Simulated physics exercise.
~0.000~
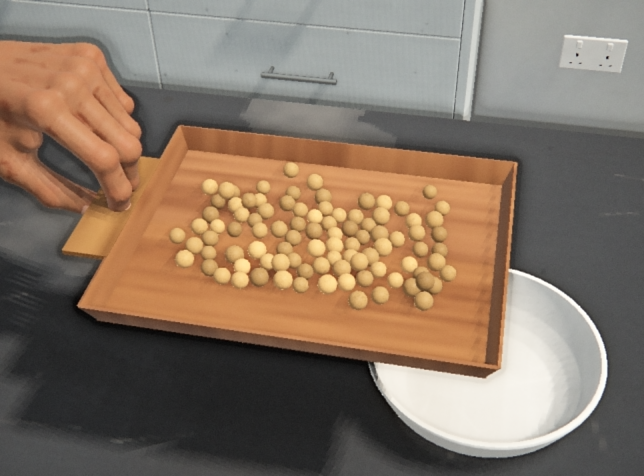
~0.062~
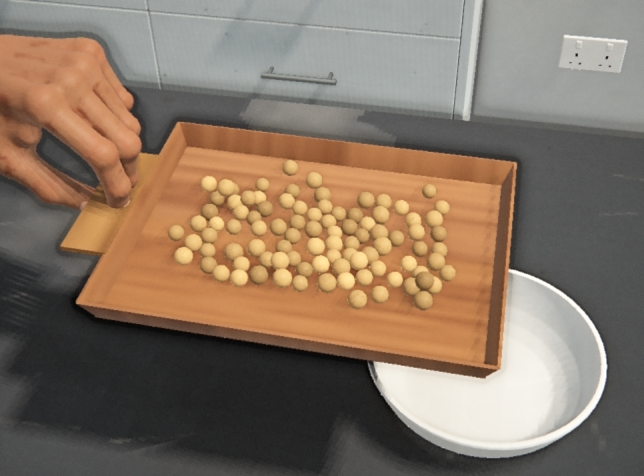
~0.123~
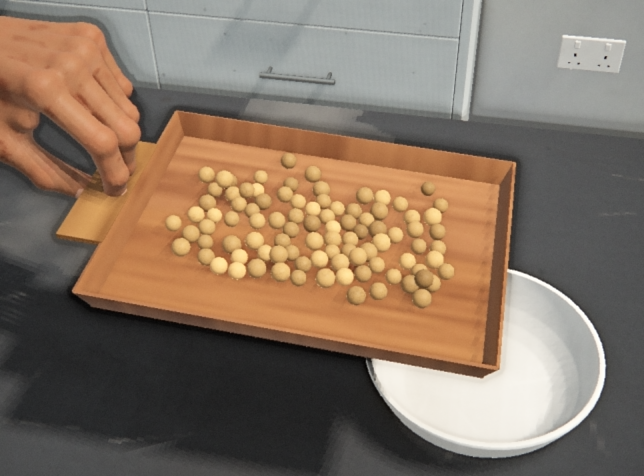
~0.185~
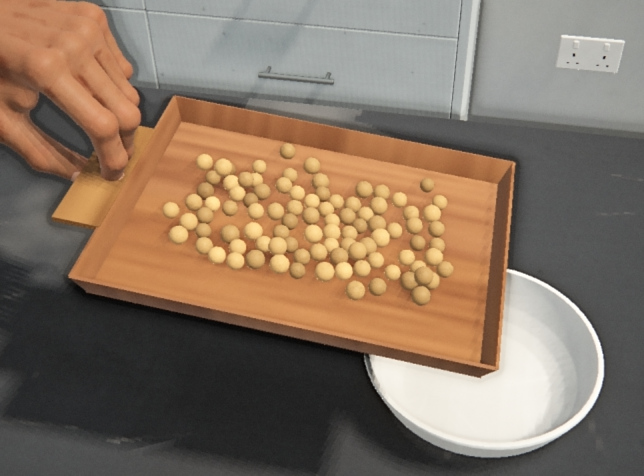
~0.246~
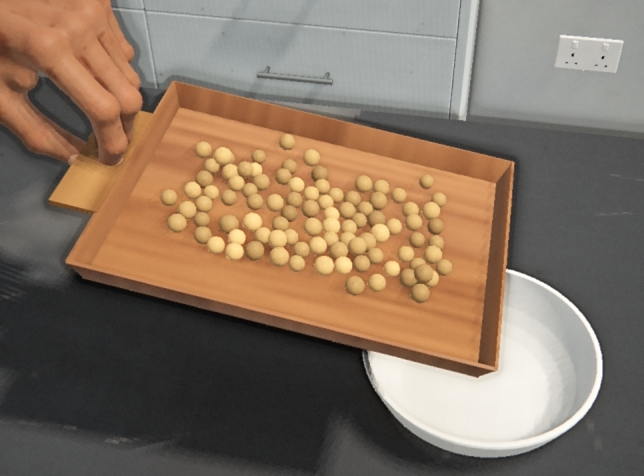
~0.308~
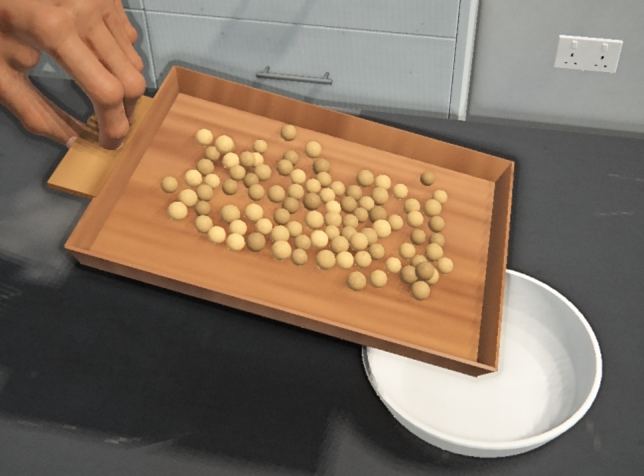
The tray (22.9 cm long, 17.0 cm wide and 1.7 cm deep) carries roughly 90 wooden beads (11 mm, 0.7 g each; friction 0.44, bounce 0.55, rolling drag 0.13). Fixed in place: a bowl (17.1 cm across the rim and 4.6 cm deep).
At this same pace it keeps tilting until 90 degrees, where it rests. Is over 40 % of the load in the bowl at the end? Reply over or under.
Over.
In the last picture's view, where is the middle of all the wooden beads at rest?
The centre ends up at about (484, 395) in the last view.
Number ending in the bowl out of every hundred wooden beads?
Share: Approx. 60 per cent.
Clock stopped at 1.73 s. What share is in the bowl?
About 5% so far.
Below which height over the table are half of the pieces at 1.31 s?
My estimate would be around 20 cm.
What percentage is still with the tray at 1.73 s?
I'd say around 70 in a hundred.
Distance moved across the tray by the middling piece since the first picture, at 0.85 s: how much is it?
Distance moved on the tray: Approx. 8 cm.
Then, at 0.85 s, tilt 38 degrees; tray 100 %; middle of all pieces on or above the table near (449, 236).
Then, at 1.31 s, tilt 60 degrees; tray 100 %; middle of all pieces on or above the table near (466, 232).
After 1.73 s, tilt 81 degrees; tray 70 %, in the air 25 %; middle of all pieces on or above the table near (506, 268).
Then, at 2.13 s, tilt 90 degrees; outside 35 %, bowl 60 %; middle of all pieces on or above the table near (510, 430).
At rest (3.0 s), outside 40 %, bowl 60 %.
